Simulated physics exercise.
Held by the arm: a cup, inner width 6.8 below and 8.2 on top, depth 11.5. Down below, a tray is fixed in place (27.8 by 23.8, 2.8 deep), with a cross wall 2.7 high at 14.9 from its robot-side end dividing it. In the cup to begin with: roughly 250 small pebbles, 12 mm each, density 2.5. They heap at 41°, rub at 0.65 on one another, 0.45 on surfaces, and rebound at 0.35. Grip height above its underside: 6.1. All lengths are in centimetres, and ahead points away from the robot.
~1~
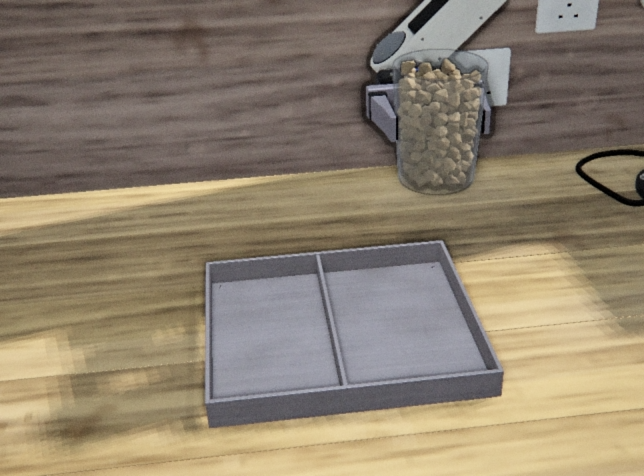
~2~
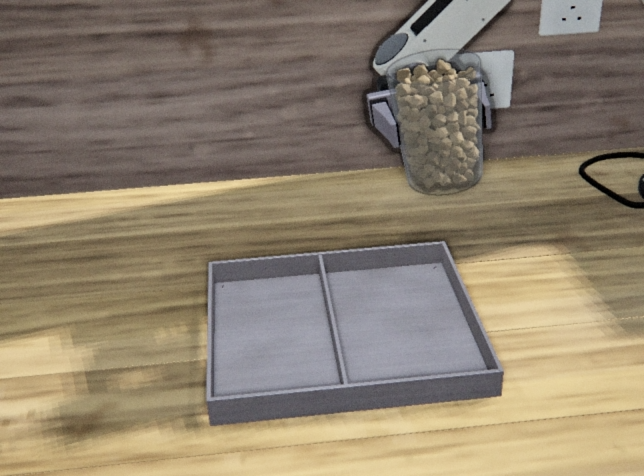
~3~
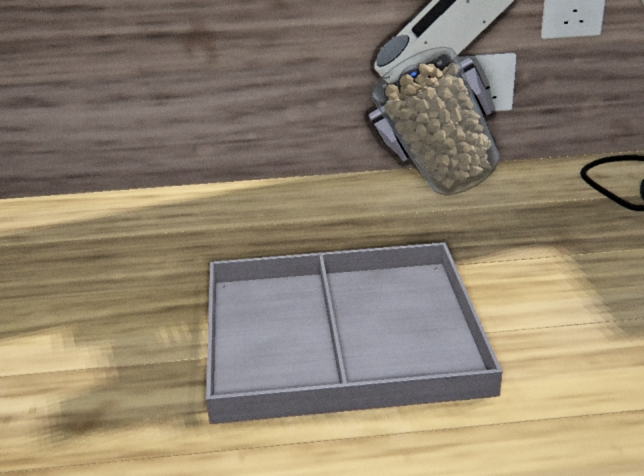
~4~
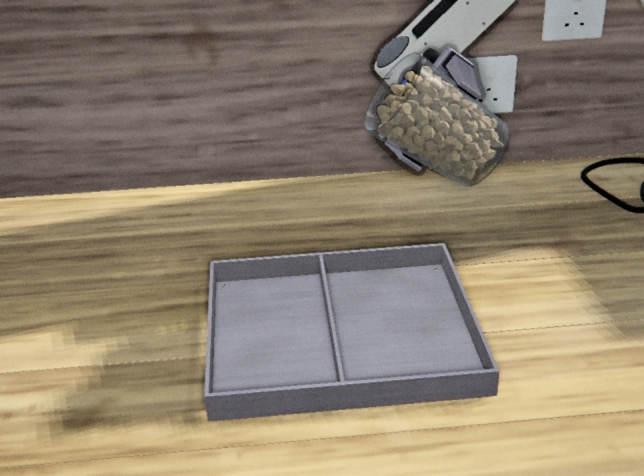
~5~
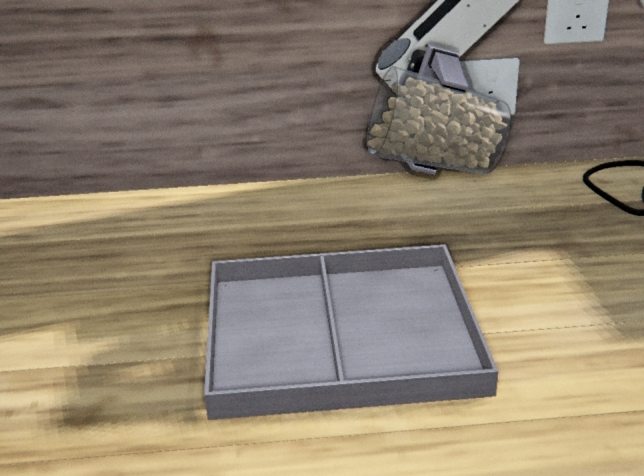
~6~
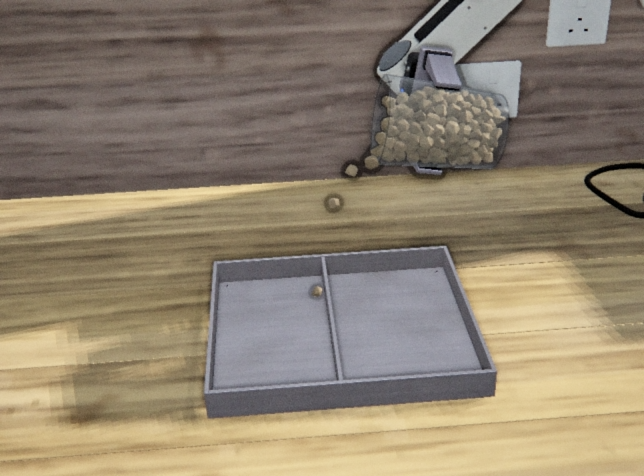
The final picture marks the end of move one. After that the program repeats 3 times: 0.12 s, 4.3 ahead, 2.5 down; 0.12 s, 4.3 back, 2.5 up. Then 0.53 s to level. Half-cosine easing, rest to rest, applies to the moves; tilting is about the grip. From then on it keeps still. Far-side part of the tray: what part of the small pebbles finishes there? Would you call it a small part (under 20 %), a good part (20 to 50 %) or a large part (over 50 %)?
I'd call it a good part.
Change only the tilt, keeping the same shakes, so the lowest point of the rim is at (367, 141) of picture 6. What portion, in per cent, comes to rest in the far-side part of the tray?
Around 10 in a hundred.
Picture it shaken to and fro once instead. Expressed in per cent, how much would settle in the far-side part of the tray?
It would then be around 15 per cent.
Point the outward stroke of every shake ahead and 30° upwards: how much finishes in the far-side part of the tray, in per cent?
I'd reckon around 75 per cent.
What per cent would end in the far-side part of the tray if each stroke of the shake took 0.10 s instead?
About 40 per cent in that case.
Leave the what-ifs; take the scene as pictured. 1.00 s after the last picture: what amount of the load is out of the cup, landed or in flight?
About 40 per cent by then.
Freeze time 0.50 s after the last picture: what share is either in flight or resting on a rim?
Some 10 percent.
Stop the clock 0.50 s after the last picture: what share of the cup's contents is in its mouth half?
That share comes to roughly 45 percent.
Then, 0.50 s on, tilted 80° forward, highest piece 26 above the table; 182 in the cup, 39 in the far-side part, 7 in the robot-side part, 1 on the table or floor, 25 in flight or on a rim.
Then, 1.00 s on, tilted 36° forward, highest piece 27 above the table; 149 in the cup, 74 in the far-side part, 28 in the robot-side part, 1 on the table or floor, 2 in flight or on a rim.
Then, 1.45 s on, level, highest piece 28 above the table; 149 in the cup, 75 in the far-side part, 29 in the robot-side part, 1 on the table or floor.
Then, 2.50 s on, level, highest piece 28 above the table; 149 in the cup, 75 in the far-side part, 29 in the robot-side part, 1 on the table or floor.
In the end, 149 in the cup, 75 in the far-side part, 29 in the robot-side part, 1 on the table or floor. That is 30 % in the far-side part of the tray.
